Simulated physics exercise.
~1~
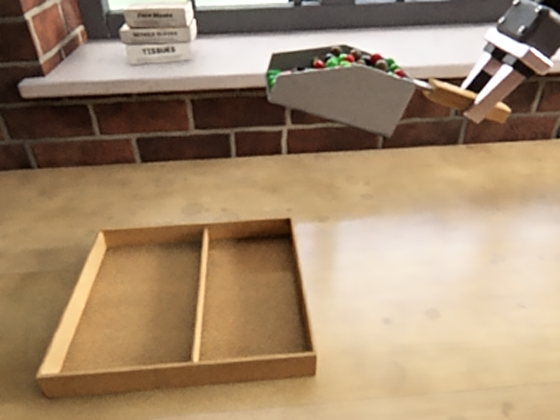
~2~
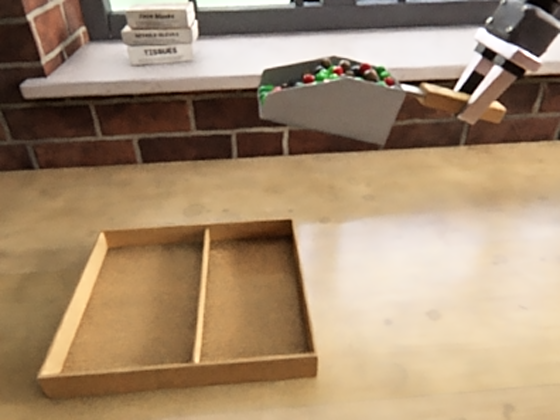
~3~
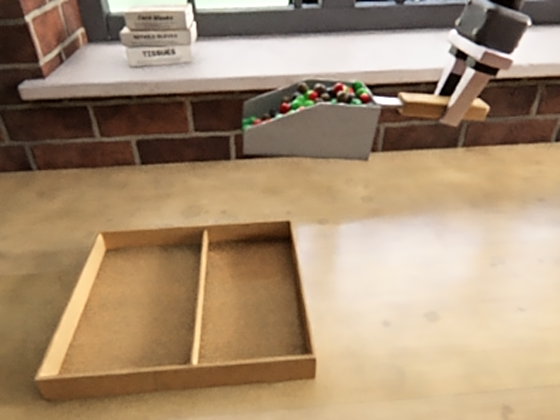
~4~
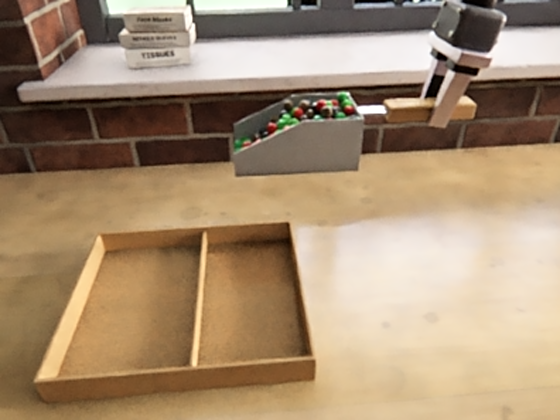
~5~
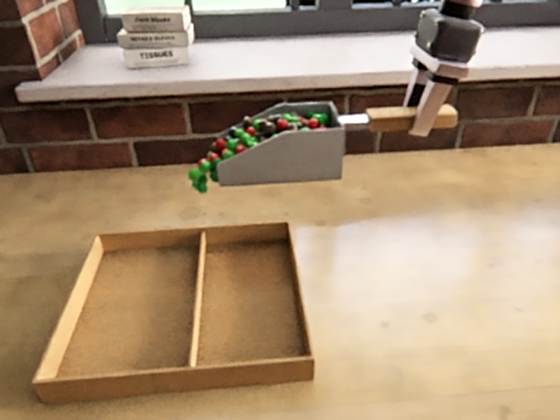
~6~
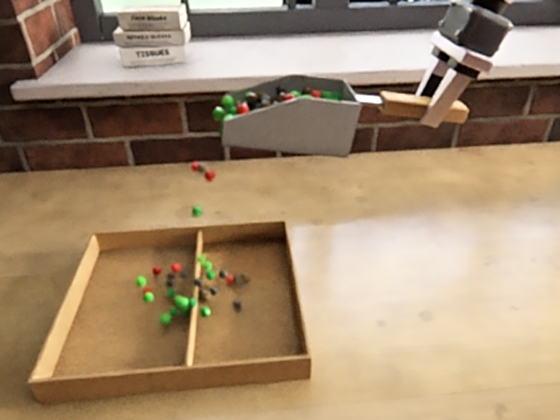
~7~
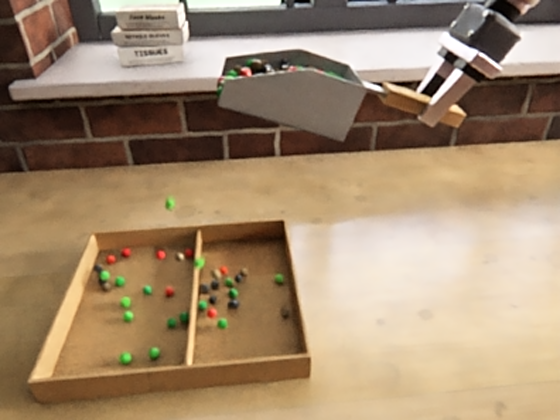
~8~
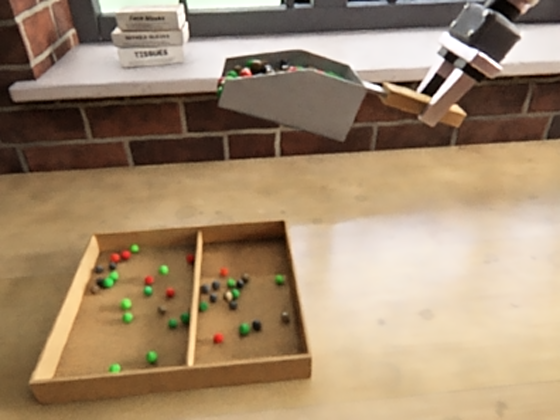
A robot arm lowered a gray scoop heaped with red, green and dark sweets toward a divided wooden tray, spilling some over its front lip, then tipped it back and lifted it, leaving sweets scattered in both compartments and many still in the scoop.
